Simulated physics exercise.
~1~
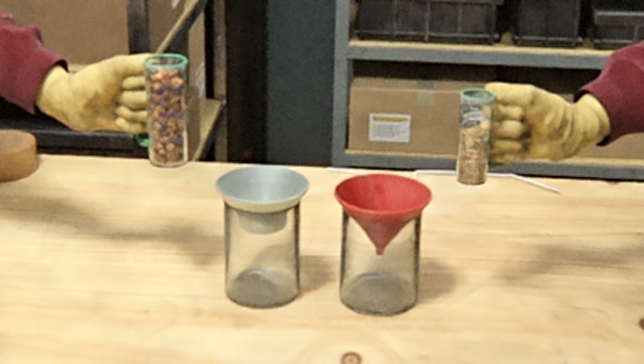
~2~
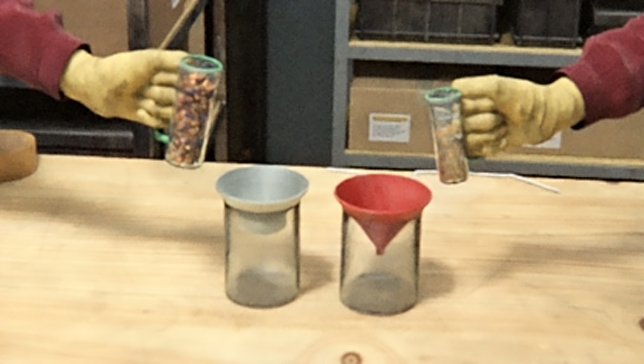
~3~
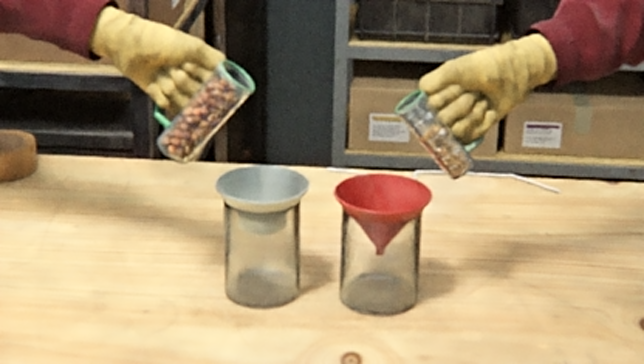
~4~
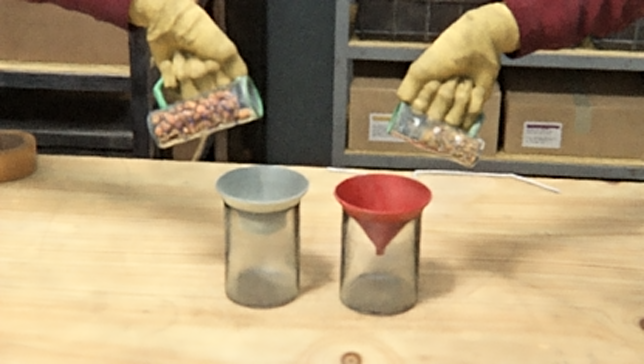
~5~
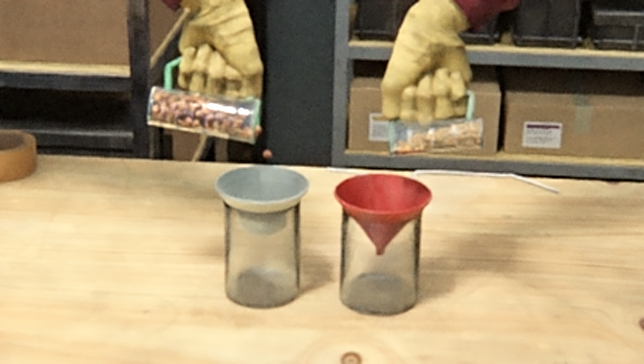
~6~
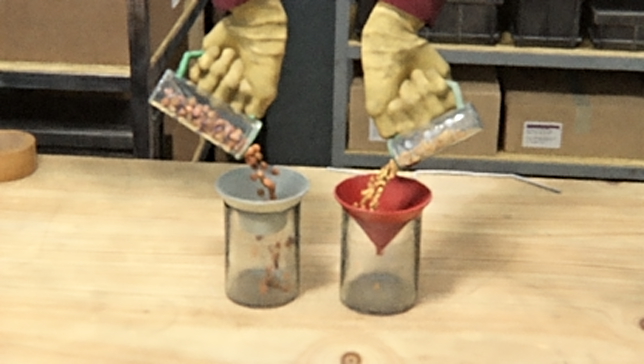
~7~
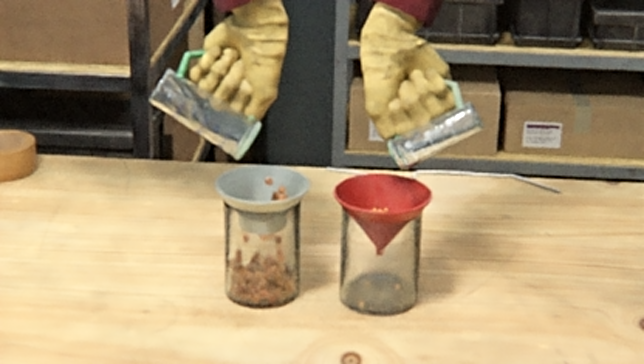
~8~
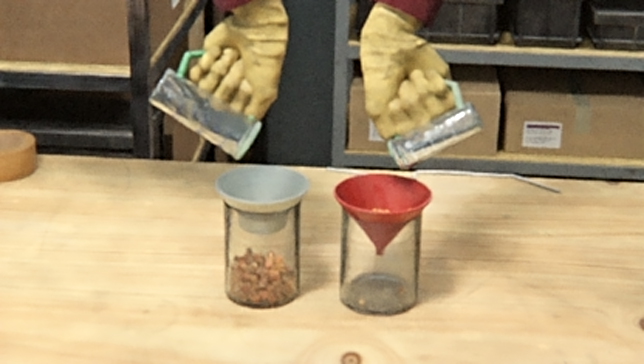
At a wooden workbench, two gloved hands tipped small cups of brown and tan pieces over two funnels set in clear jars. The left load dropped through the grey funnel into its jar, while the right one mostly stuck in the red funnel.
